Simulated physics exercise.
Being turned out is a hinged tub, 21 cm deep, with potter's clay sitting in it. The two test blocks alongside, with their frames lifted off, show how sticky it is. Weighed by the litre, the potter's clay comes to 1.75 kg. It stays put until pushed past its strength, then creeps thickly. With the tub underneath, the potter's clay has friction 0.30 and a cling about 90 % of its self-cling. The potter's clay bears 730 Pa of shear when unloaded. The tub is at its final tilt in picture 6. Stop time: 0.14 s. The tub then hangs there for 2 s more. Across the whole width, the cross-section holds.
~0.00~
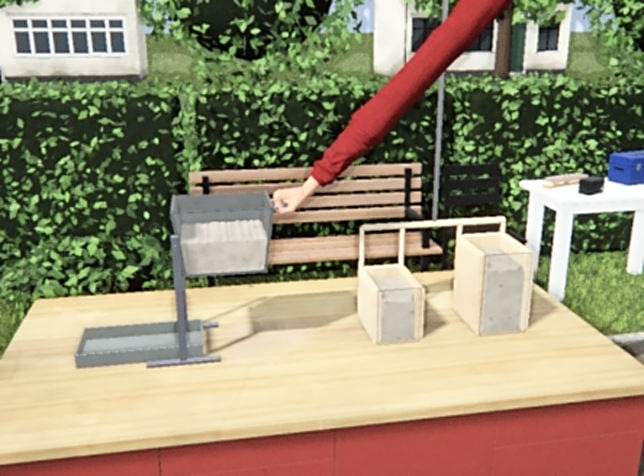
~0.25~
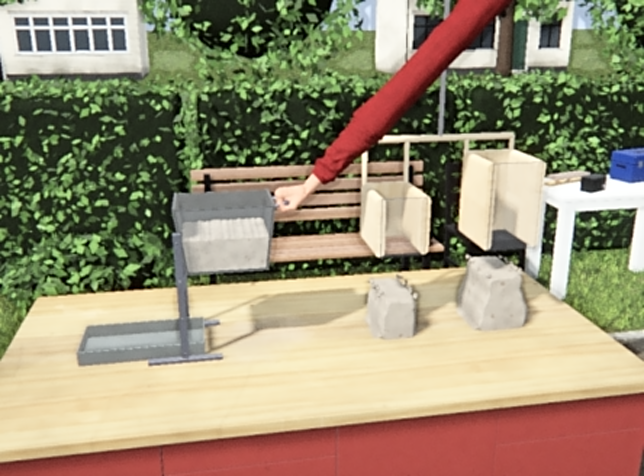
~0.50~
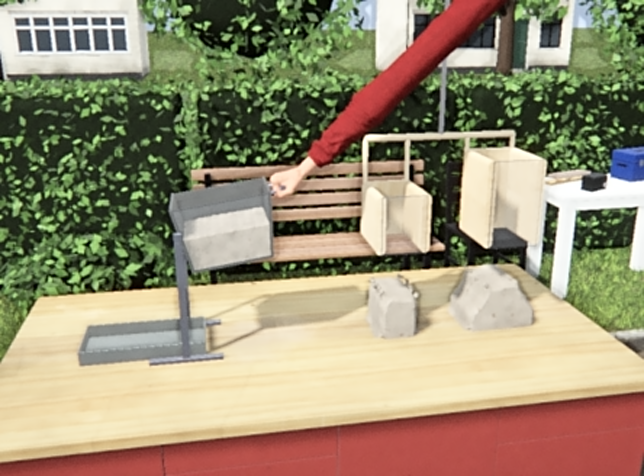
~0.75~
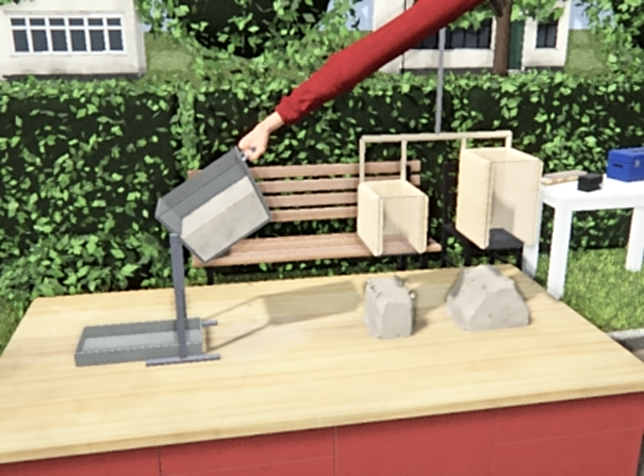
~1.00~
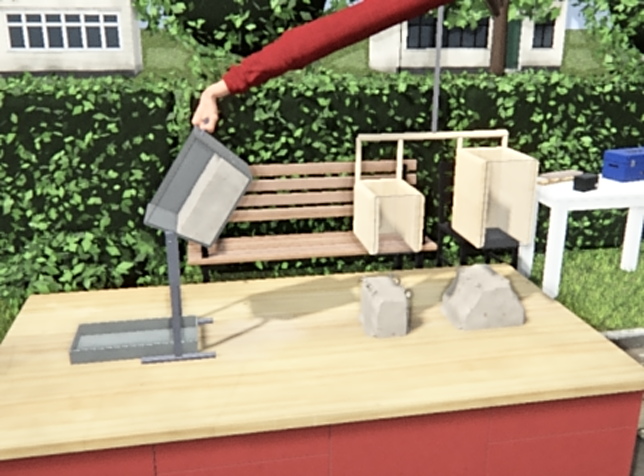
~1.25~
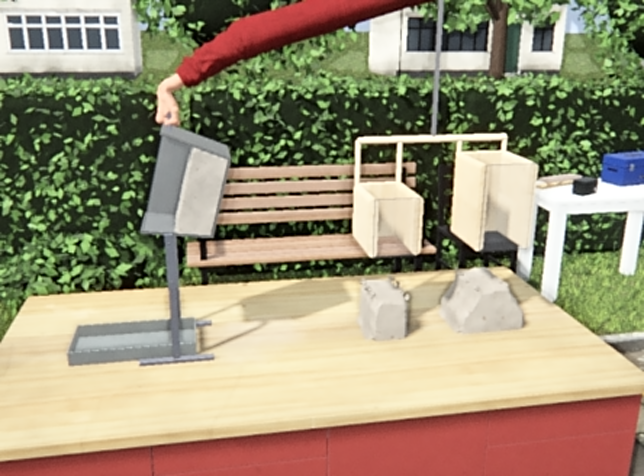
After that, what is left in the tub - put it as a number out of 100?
It works out at about 100 in every hundred.
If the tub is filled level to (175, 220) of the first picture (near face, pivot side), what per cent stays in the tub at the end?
It would come to roughly 70 percent.
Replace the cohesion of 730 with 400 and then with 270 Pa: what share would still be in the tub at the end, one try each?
Roughly 100 % followed by roughly 80 %.
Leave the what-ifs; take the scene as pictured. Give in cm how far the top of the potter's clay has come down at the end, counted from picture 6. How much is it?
The top ends up some 2 cm below its level in the last picture.
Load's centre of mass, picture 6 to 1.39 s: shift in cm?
The shift is near 0 cm.
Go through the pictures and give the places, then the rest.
The first picture shows handle-side rim at (271, 208), tilt 0 degrees; crest of the potter's clay at (228, 240); block heights 16 cm, 25 cm (left to right).
The second picture shows handle-side rim at (272, 205), tilt 0 degrees; crest of the potter's clay at (230, 238); block heights 16 cm, 21 cm (left to right).
The third picture shows handle-side rim at (268, 192), tilt 8 degrees; crest of the potter's clay at (265, 224); block heights 16 cm, 18 cm (left to right).
The fourth picture shows handle-side rim at (239, 160), tilt 32 degrees; crest of the potter's clay at (251, 191); block heights 16 cm, 18 cm (left to right).
The fifth picture shows handle-side rim at (195, 137), tilt 57 degrees; crest of the potter's clay at (224, 161); block heights 16 cm, 18 cm (left to right).
The sixth picture shows handle-side rim at (161, 135), tilt 75 degrees; crest of the potter's clay at (197, 151); block heights 16 cm, 18 cm (left to right).
After 1.39 s, the tub is at 75 degrees and holds 100 %.
After 1.56 s, the tub is at 75 degrees and holds 100 %.
After 1.73 s, the tub is at 75 degrees and holds 100 %.
After 1.90 s, the tub is at 75 degrees and holds 100 %.
After 3.25 s, the tub is at 75 degrees and holds 100 %.
